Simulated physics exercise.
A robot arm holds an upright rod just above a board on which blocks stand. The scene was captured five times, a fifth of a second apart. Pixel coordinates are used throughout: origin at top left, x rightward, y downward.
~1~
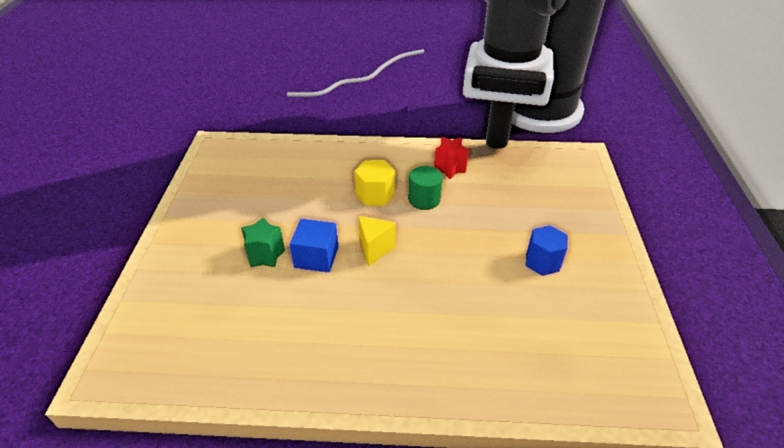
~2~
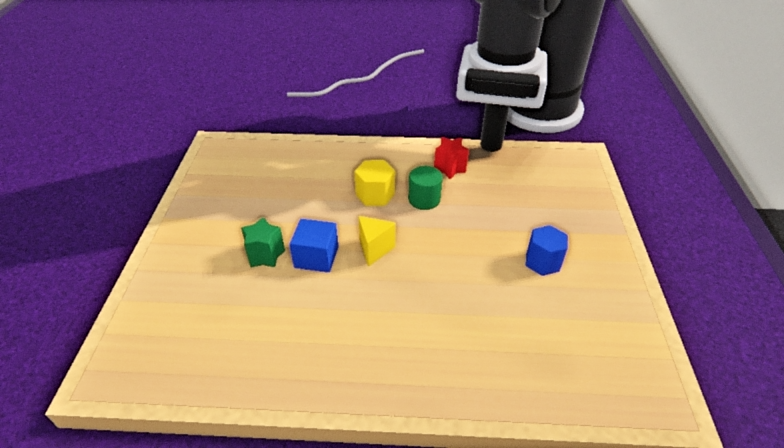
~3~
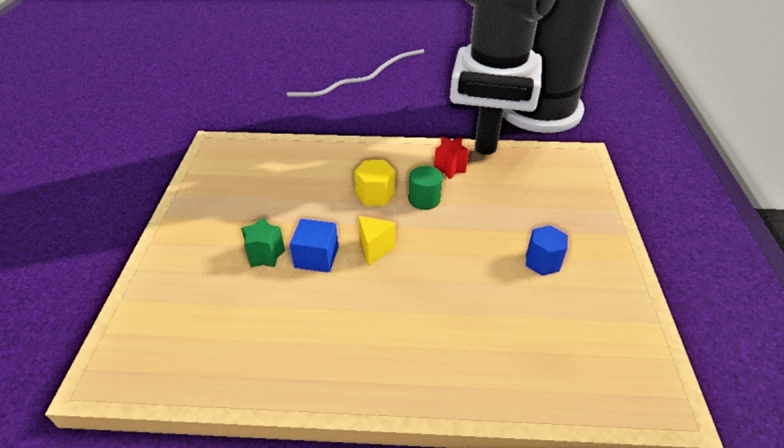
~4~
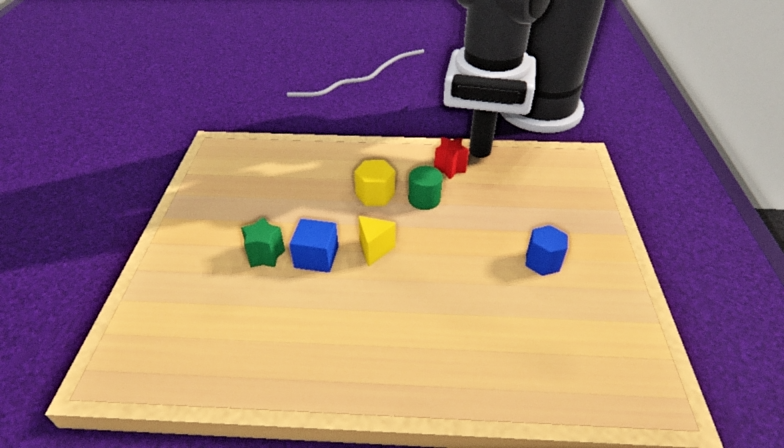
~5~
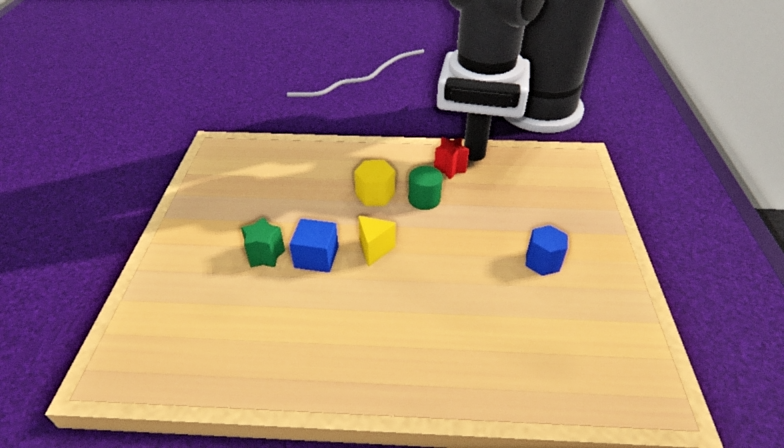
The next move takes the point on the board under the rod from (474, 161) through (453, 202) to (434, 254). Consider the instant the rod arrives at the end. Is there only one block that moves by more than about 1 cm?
My answer is yes.
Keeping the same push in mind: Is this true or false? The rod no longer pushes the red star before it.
True
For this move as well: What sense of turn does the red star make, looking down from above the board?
With the clock.
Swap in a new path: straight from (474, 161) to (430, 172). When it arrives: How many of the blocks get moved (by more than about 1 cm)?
The answer is a single block.
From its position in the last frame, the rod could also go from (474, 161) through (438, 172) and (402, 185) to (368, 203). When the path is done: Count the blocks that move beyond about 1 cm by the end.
The count is two.
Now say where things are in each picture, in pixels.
In the first picture, rod tip at (497, 143); block tops, green circle at (426, 175); red star at (452, 145).
In the second picture, rod at (491, 146); blocks unchanged.
In the third picture, rod at (486, 149); blocks unchanged.
In the fourth picture, rod at (480, 152); blocks unchanged.
In the fifth picture, rod at (474, 155); green circle at (426, 175); red star at (452, 145).
What follows on the original path. One third of the way, rod at (460, 183); red star at (444, 149), turned 50° clockwise.
Two thirds of the way, rod at (446, 212); red star at (444, 149), turned 50° clockwise.
At the end, rod at (434, 248); green circle in place; red star at (444, 149), turned 50° clockwise.
